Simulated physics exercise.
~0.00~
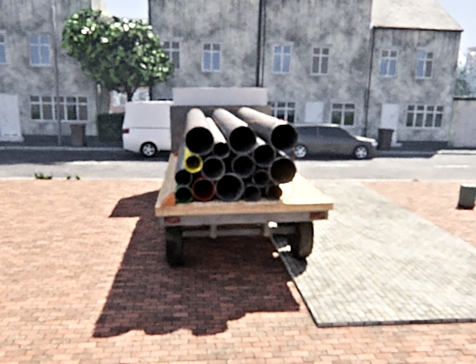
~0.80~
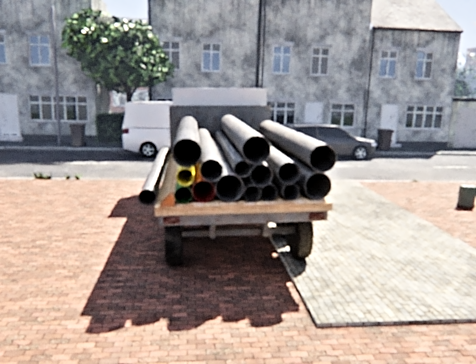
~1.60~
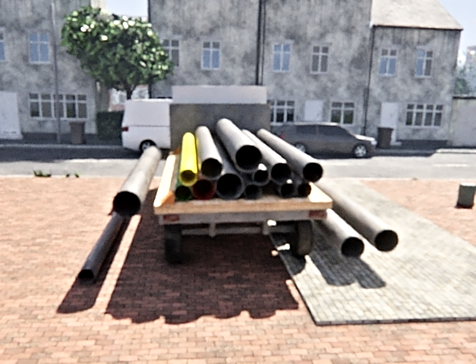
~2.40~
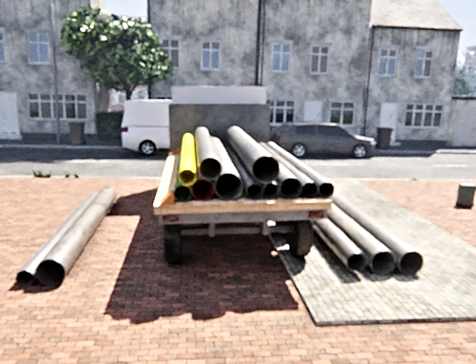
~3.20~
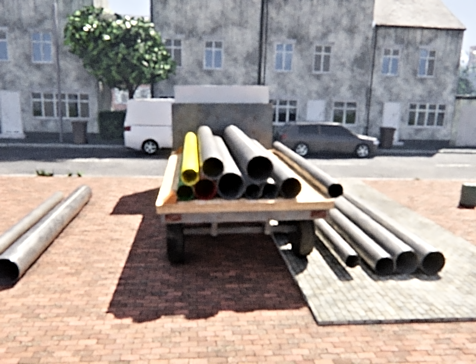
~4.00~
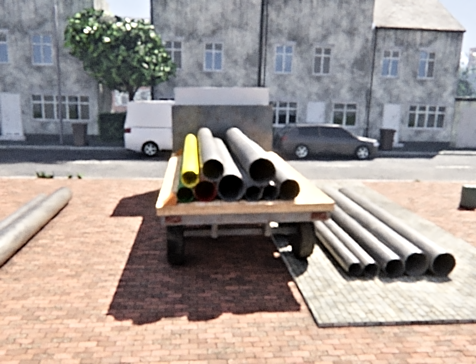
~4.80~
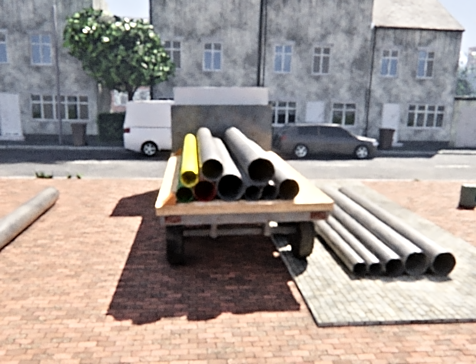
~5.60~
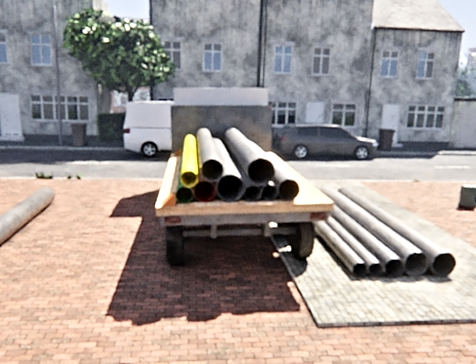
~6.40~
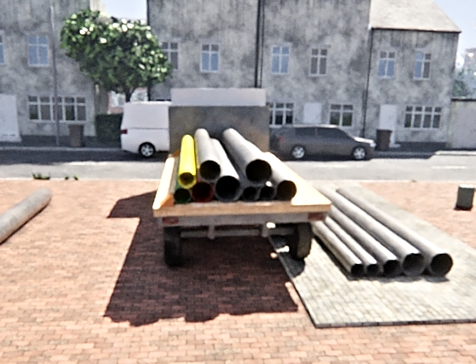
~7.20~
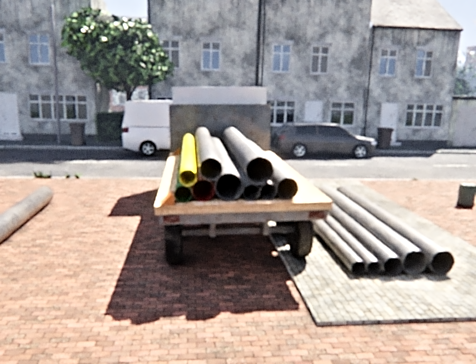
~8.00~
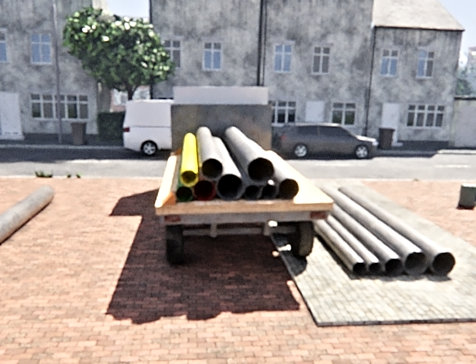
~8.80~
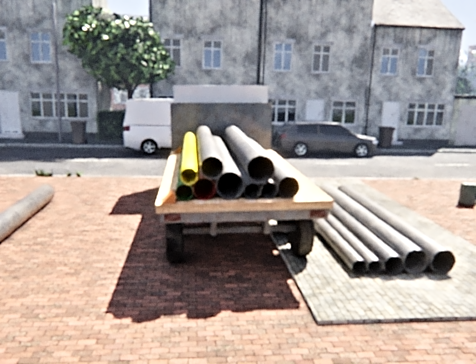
At the start, a tall stack of dark pipes, with a yellow-rimmed one on its left side, sits on the back of a flatbed parked on brick paving across from grey houses. The stack suddenly slumps and spreads toward both edges of the deck. Pipes then tumble off the left and right sides and drop to the ground. On the left, the fallen pipes roll away until one lies still at the edge of view, while those on the right settle side by side on the grey paving. The yellow pipe stays up on the remaining low pile, which rests motionless on the deck.
